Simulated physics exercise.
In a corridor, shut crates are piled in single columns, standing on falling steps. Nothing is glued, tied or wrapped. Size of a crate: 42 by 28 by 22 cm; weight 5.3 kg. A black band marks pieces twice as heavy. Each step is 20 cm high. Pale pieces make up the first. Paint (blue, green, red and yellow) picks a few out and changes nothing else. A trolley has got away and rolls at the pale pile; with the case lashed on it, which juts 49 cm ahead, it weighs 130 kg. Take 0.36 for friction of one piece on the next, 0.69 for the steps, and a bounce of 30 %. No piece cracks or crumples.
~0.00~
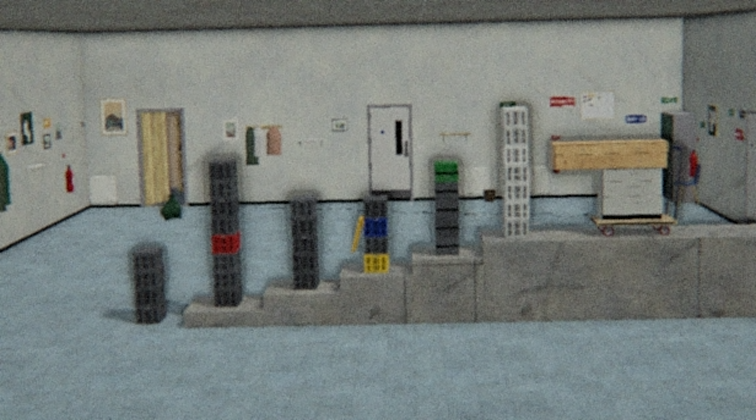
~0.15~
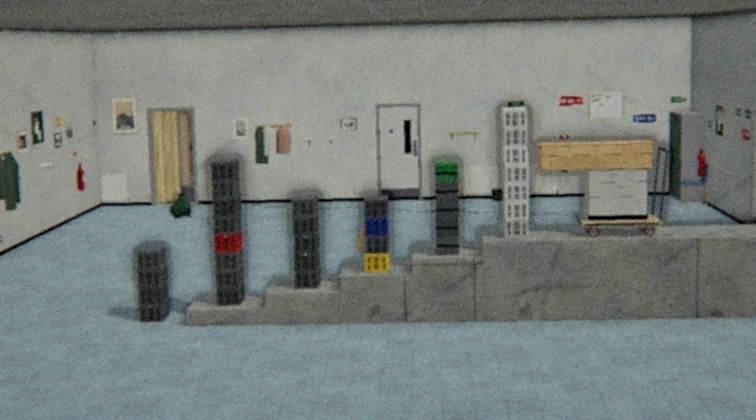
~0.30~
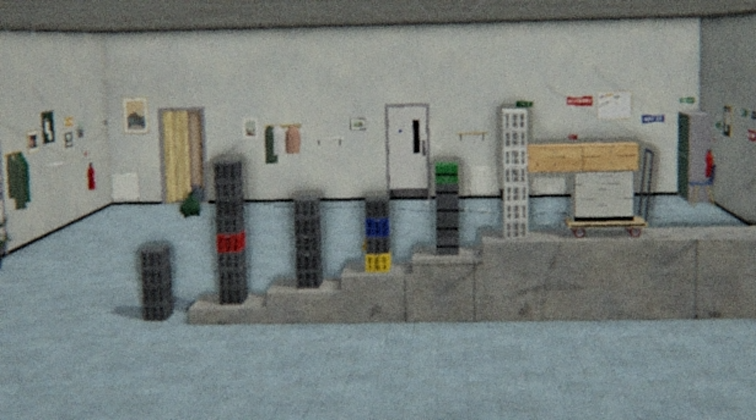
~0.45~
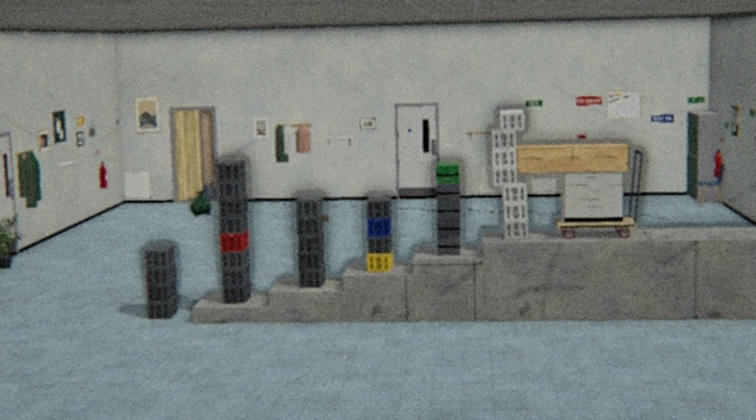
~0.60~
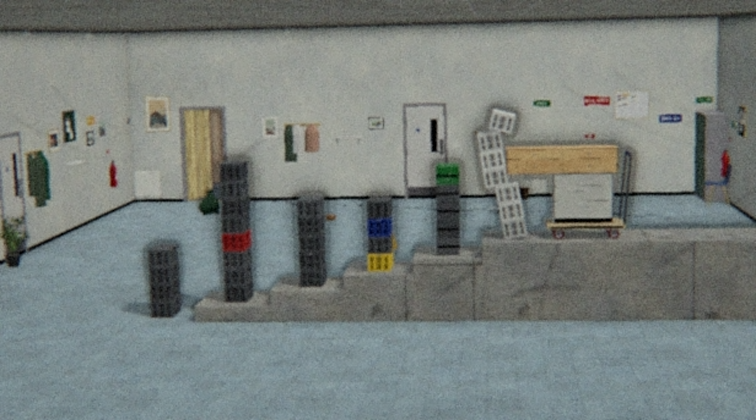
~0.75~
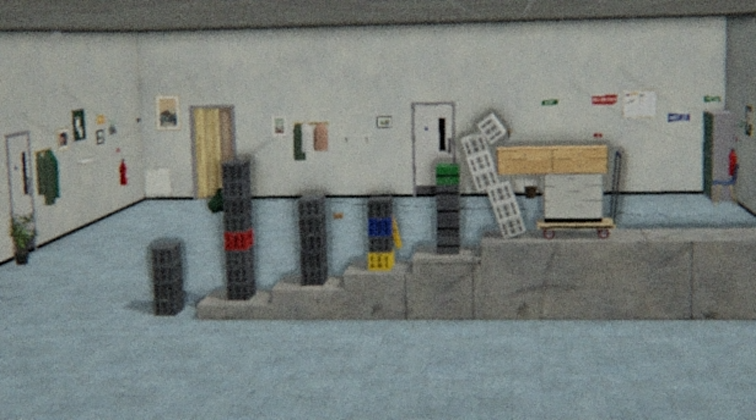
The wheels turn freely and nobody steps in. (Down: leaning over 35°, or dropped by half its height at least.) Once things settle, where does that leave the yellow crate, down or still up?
The yellow crate stays up.
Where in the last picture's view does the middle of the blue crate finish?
Near (329, 256).
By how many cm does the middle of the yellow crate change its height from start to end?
It ends some 0 cm lower.
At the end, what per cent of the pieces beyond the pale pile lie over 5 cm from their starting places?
It is 85 per cent.
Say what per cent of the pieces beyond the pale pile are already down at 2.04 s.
By then 30 per cent.
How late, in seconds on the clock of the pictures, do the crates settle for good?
At about 6.0 s.
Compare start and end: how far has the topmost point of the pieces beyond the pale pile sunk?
Some 80 cm lower.
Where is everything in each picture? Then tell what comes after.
In the first frame (we follow the side turned to the camera; the camera moves round a little), load (559, 152) 32 cm short; yellow crate (376, 264); red crate (223, 245); blue crate (376, 228); no other piece has moved.
The second frame shows load (545, 153) 15 cm short; yellow crate (376, 263).
The third frame shows load (531, 154) just touching; yellow crate (377, 263).
The fourth frame shows load (521, 155) 14 cm in; yellow crate (379, 263).
The fifth frame shows load (511, 157) 25 cm in, top of the pale pile leaning 15°; yellow crate (379, 263); no other piece has moved.
The sixth frame shows load (502, 157) 36 cm in, top of the pale pile leaning 53°; yellow crate (379, 262); green crate (447, 176); red crate (235, 241); no other piece has moved.
Around 1.38 s, 7 of the pale pile down; none of the 26 other crates down, 5 disturbed; yellow crate unmoved; green crate tipped 14°.
Around 2.04 s, 7 of the pale pile down; 8 of the 26 other crates down; yellow crate unmoved; blue crate tipped 35°, 8 cm lower.
Around 3.56 s, 7 of the pale pile down; 12 of the 26 other crates down; yellow crate displaced 22 mm; green crate upside down.
Around 4.78 s, 7 of the pale pile down; 19 of the 26 other crates down; yellow crate displaced 22 mm; green crate upside down.
Finally (6.1 s), 7 of the pale pile down; 22 of the 26 other crates down; yellow crate displaced 22 mm; green crate upside down; blue crate tipped 71°, 41 cm lower. Seen by the last camera, middles, yellow crate near (380, 259), green crate near (305, 257).
